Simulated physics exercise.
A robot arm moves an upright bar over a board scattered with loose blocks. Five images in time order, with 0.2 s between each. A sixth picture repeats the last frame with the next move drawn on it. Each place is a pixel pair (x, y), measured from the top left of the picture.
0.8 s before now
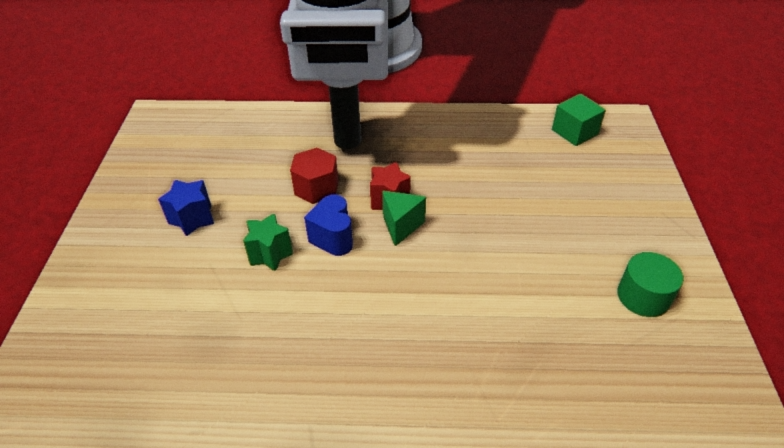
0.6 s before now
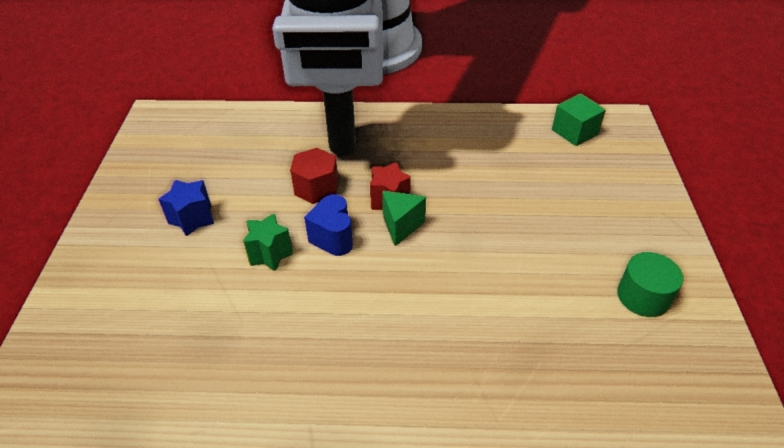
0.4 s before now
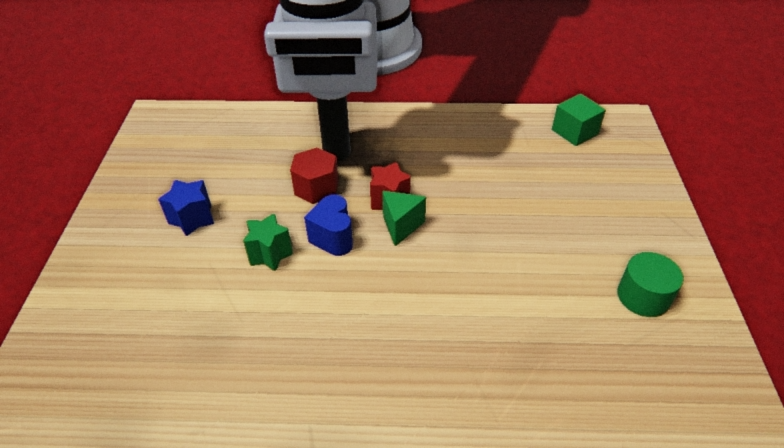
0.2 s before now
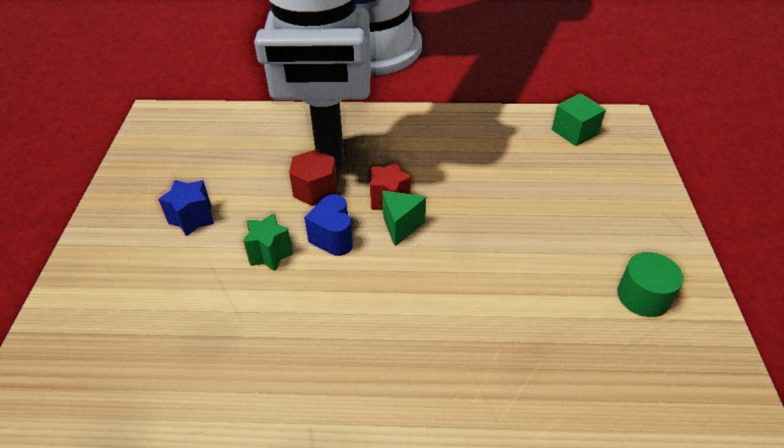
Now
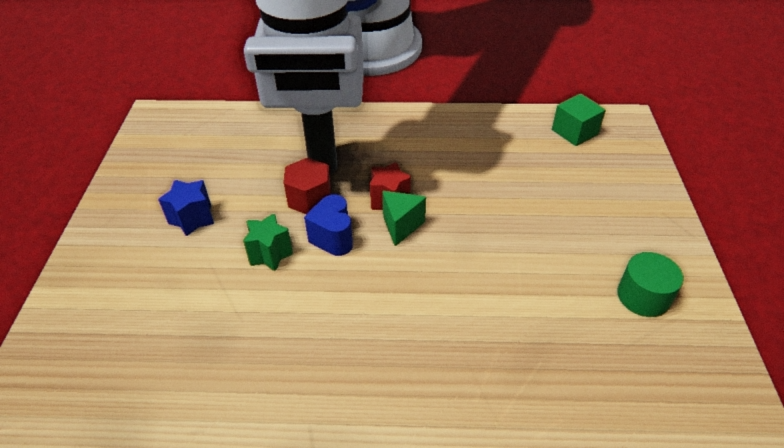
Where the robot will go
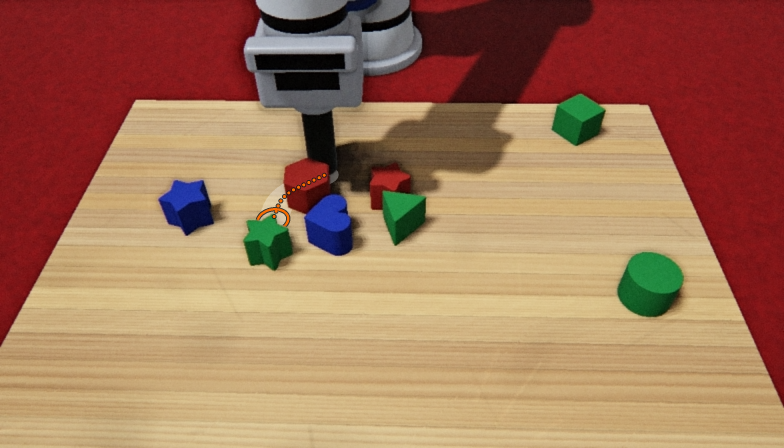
In this clip, a robot arm moves an upright black bar toward the viewer and slightly left over a wooden board of colored blocks, then nudges the red six-sided block a short way while the other blocks stay still.
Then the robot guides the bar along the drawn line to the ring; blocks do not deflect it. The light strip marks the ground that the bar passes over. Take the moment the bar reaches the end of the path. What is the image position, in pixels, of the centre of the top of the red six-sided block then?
It will likely be found at (292, 216).
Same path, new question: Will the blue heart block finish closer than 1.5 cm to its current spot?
Final answer: Yes.
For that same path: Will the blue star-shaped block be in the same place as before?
Yes.
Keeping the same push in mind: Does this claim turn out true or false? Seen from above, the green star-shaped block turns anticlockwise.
False - the claim does not hold.
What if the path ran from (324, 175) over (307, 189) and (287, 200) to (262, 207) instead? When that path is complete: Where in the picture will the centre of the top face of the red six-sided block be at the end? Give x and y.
If I read the scene right, the answer is (286, 201).
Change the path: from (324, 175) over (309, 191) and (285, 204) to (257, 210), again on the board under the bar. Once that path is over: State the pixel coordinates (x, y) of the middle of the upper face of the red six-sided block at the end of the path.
Most likely (281, 206).
The line goes from (324, 175) via (301, 186) and (281, 200), ending at (273, 220).
What follows on the original path. Halfway along, bar (288, 185); red six-sided block (290, 193), turned 55° anticlockwise.
At the end, bar (271, 212); blue star-shaped block unmoved; green star-shaped block (261, 243), turned 45° clockwise; red six-sided block (292, 216), turned 85° anticlockwise; blue heart block (338, 217), turned 20° anticlockwise.
